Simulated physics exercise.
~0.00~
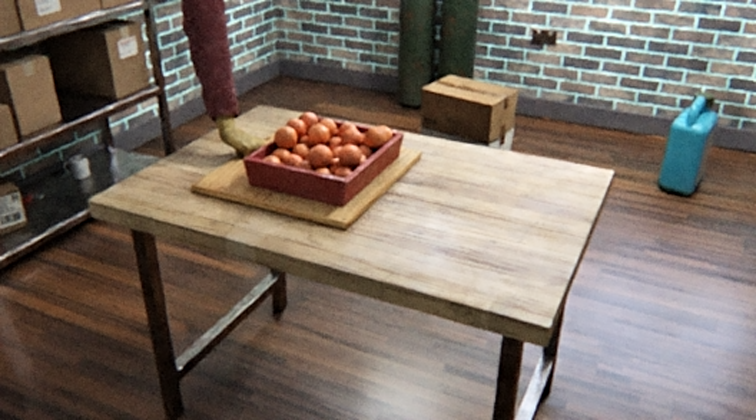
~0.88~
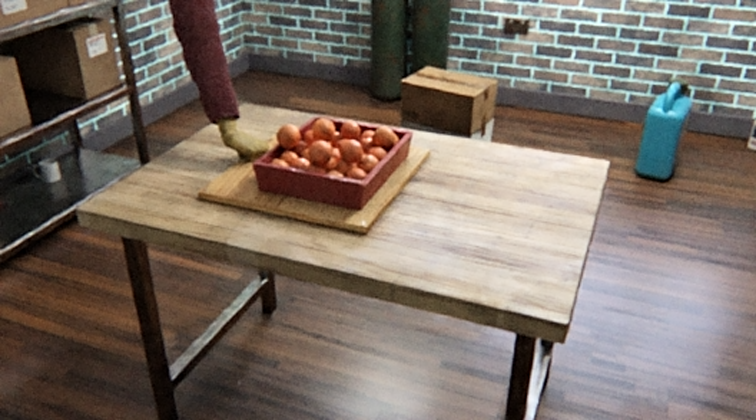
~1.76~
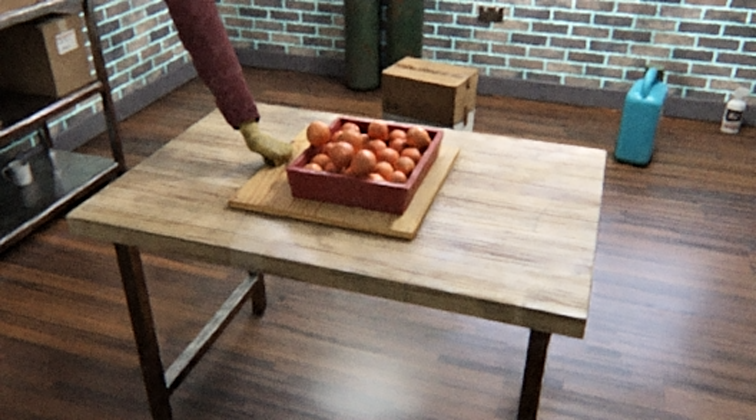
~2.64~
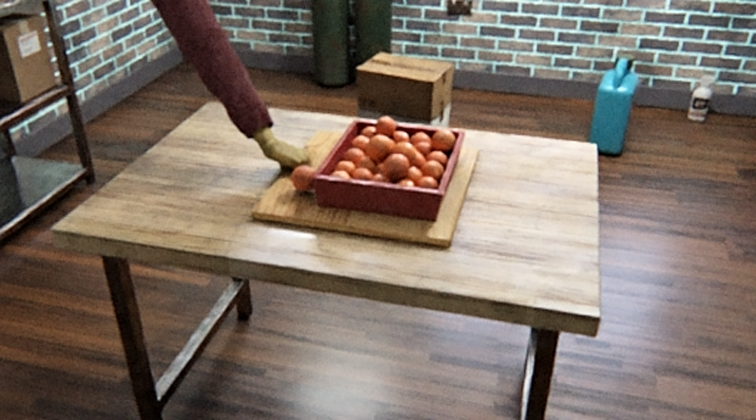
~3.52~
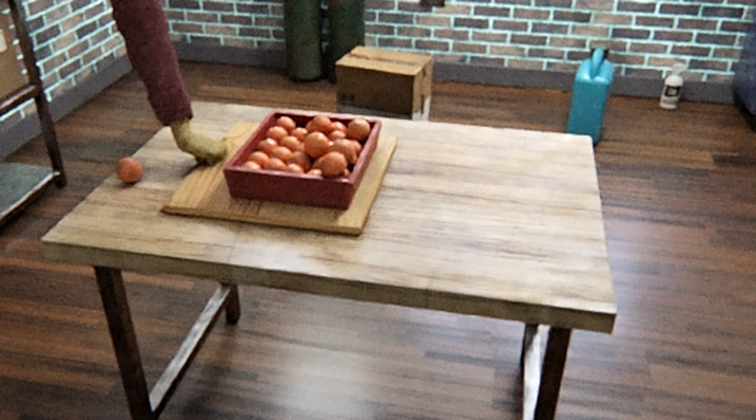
A gloved hand slides a red container of oranges right, then left, and one falls out.
